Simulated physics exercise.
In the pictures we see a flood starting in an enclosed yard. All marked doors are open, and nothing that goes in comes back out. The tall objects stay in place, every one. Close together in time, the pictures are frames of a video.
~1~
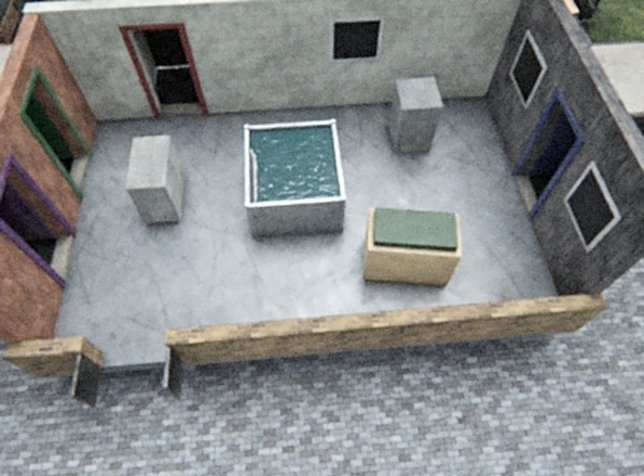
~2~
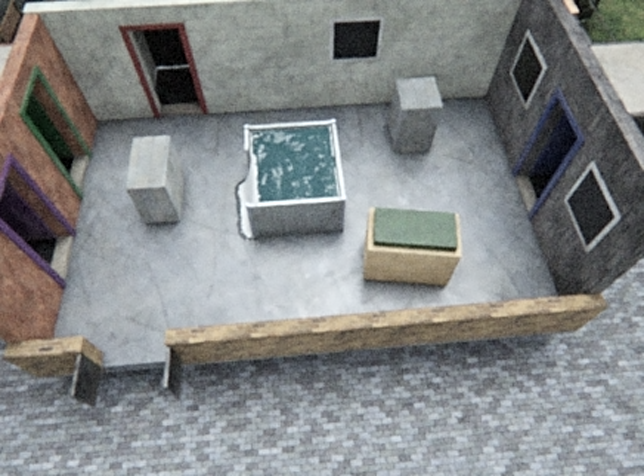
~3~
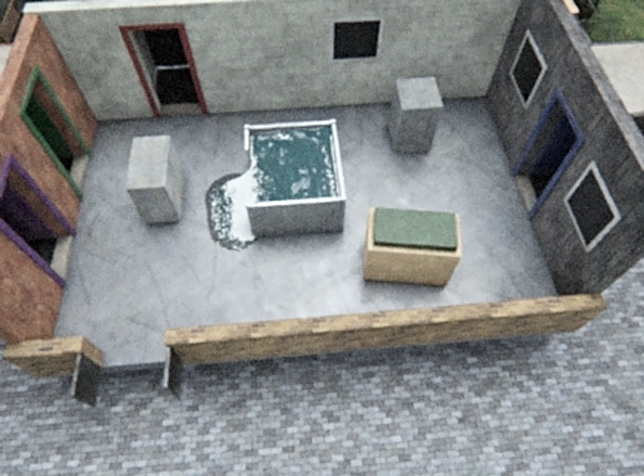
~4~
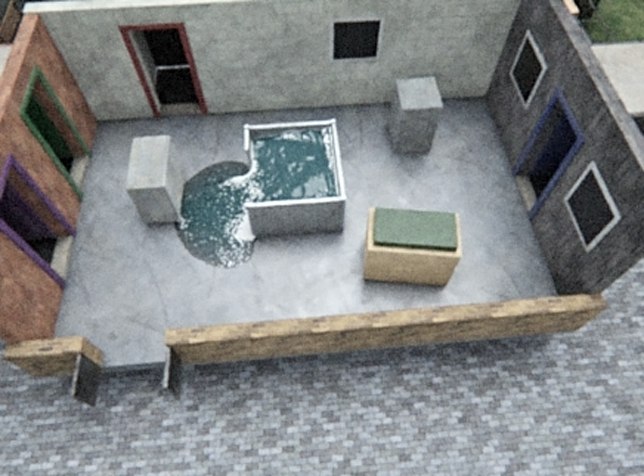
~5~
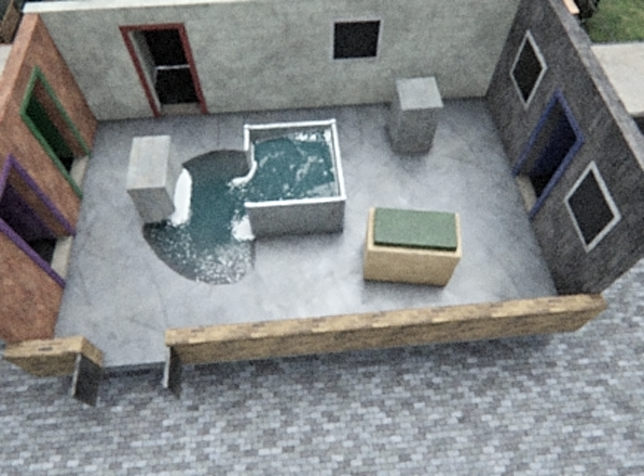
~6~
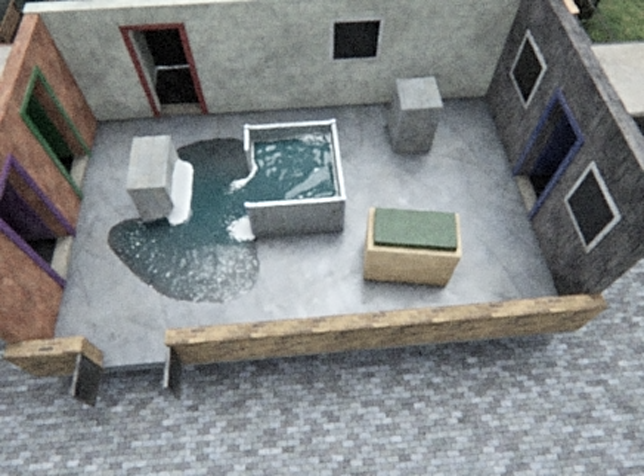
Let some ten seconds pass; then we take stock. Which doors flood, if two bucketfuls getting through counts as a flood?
The red door floods; the blue door does not flood; the purple door floods; the green door does not flood.
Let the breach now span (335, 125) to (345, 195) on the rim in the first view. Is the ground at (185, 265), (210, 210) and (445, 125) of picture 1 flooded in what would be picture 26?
In the order you gave them, I get still bare, still bare, drenched.
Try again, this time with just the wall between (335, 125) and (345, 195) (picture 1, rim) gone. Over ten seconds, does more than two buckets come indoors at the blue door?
With the breach moved, the blue one overshoots.
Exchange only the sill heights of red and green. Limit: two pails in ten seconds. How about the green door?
Green: Below the limit.
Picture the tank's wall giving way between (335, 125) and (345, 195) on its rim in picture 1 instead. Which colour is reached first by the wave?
You want the blue-painted one.
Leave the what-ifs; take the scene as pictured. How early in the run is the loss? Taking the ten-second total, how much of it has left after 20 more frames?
Near 50 %.
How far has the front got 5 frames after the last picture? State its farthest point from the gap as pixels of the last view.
The farthest wet spot is near (53, 345).
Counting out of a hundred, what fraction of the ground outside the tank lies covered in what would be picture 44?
About 60 per cent.
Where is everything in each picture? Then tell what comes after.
In the first picture, the water tank at (293, 164) is whole and still.
In the second picture, the front is at (245, 183), out from the gap at (254, 199).
In the third picture, water pours out at (254, 199) and has run to (214, 188).
In the fourth picture, the front is at (183, 192), out from the gap at (254, 200).
In the fifth picture, the front is at (148, 232), out from the gap at (254, 200).
In the sixth picture, water pours out at (254, 200) and has run to (113, 243).
A moment on, water covers 30 % of the floor; the red door wet at the sill, nothing in, the blue door not reached, the purple door over two buckets in, the green door not reached.
Next, water covers 35 % of the floor; the red door over two buckets in, the blue door not reached, the purple door far over two buckets in, the green door wet at the sill, nothing in.
Then, water covers 50 % of the floor; the red door far over two buckets in, the blue door not reached, the purple door far over two buckets in, the green door wet at the sill, nothing in.
Later, water covers 60 % of the floor; the red door far over two buckets in, the blue door not reached, the purple door far over two buckets in, the green door wet at the sill, nothing in.
In the end, water covers 85 % of the floor; the red door far over two buckets in, the blue door wet at the sill, nothing in, the purple door far over two buckets in, the green door wet at the sill, nothing in.
